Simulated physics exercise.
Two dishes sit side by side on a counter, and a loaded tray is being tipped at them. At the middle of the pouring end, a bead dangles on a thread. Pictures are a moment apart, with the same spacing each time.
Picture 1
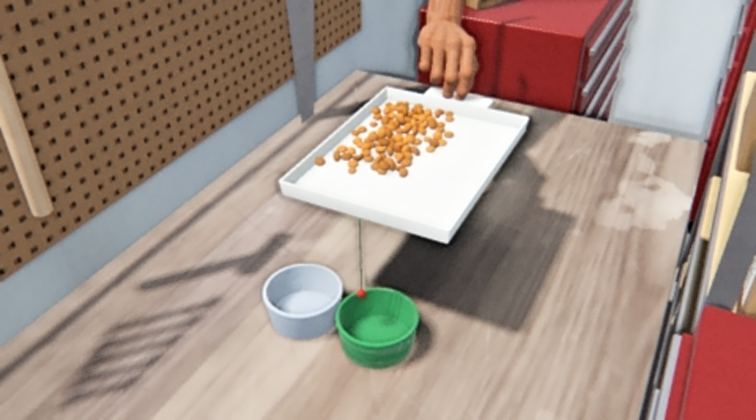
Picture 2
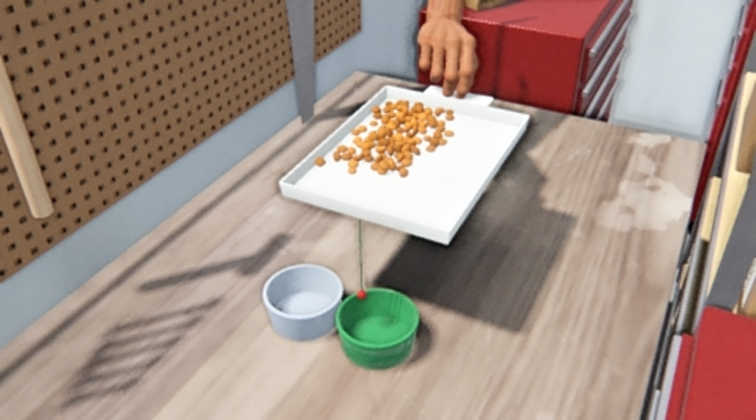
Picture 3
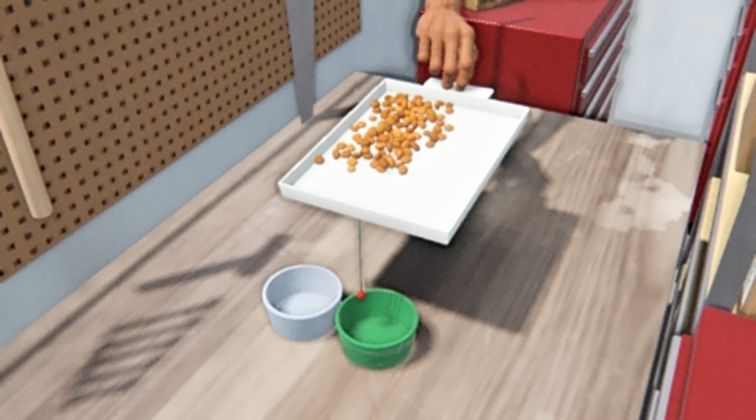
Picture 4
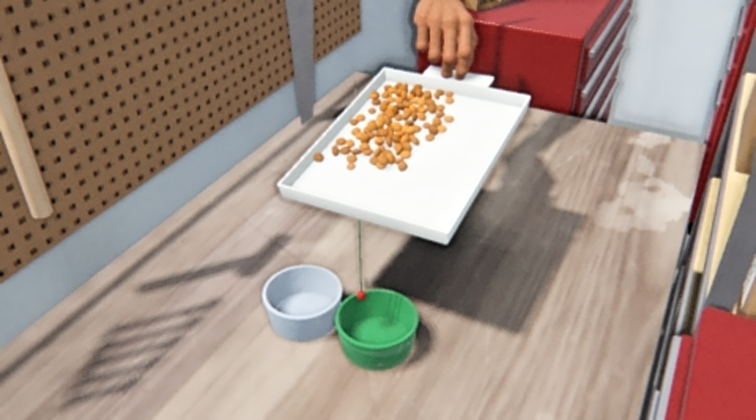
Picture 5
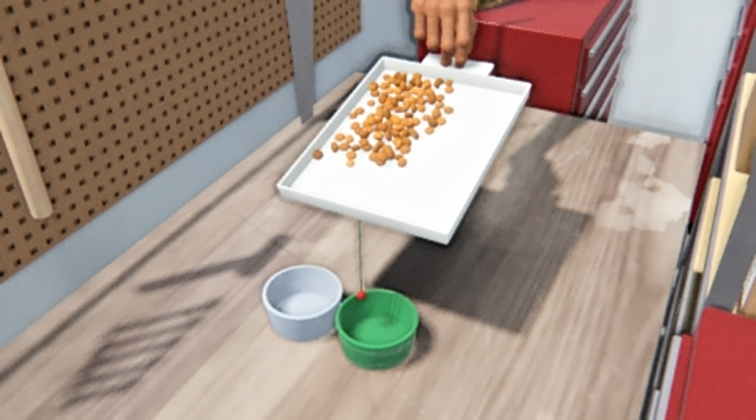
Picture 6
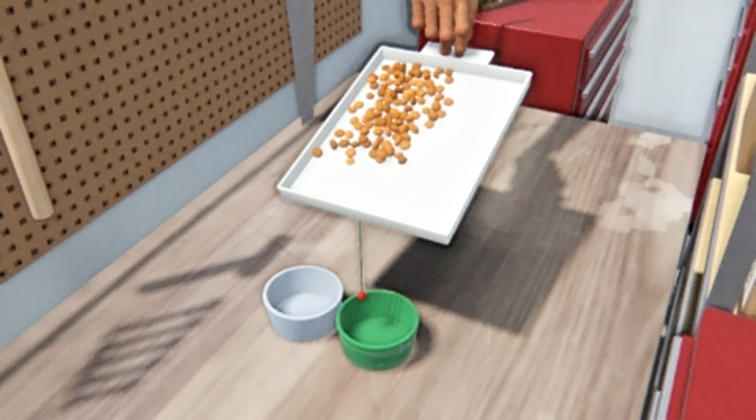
At first, a hand holds a white tray of small orange-brown pieces nearly level above a pale grey dish and a green dish on a wooden counter. Then the hand gradually raises the tray's far end, steepening its tilt, while the pieces stay clustered and the red bead hangs still.
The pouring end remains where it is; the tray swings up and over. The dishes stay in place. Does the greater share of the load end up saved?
No.
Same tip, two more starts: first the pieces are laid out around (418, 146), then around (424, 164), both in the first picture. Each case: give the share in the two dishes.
In order, about 40 and 30 in a hundred.
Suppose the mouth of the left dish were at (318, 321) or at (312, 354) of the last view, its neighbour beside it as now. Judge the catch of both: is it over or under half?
Held in all, by try: A larger portion, then a smaller portion.
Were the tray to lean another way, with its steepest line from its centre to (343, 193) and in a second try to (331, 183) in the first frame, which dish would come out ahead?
Record: Try 1, the dish at the left; try 2, the dish at the left.
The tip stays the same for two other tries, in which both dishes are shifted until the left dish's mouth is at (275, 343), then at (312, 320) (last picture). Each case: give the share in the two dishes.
Roughly 20% first, roughly 70% second.
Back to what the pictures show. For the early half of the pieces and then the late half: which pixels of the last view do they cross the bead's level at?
First half (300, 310); second half (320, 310).
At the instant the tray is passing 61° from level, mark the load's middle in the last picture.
Its middle sits at about pixel (328, 192).
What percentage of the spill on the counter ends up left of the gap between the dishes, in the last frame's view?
Left fraction: Around 80 per cent.
Just after the last frame, tray tipped steeply; almost all on the tray; about a tenth in the air.
A moment on, tray tipped right over; roughly a third on the tray; just a few in the right dish; about a tenth in the left dish; roughly half outside both; about a tenth in the air.
Further on, tray tipped past a quarter turn; about a tenth in the right dish; roughly a quarter in the left dish; roughly two thirds outside both.
When it is over, tray tipped past a quarter turn; about a tenth in the right dish; roughly a quarter in the left dish; roughly two thirds outside both.
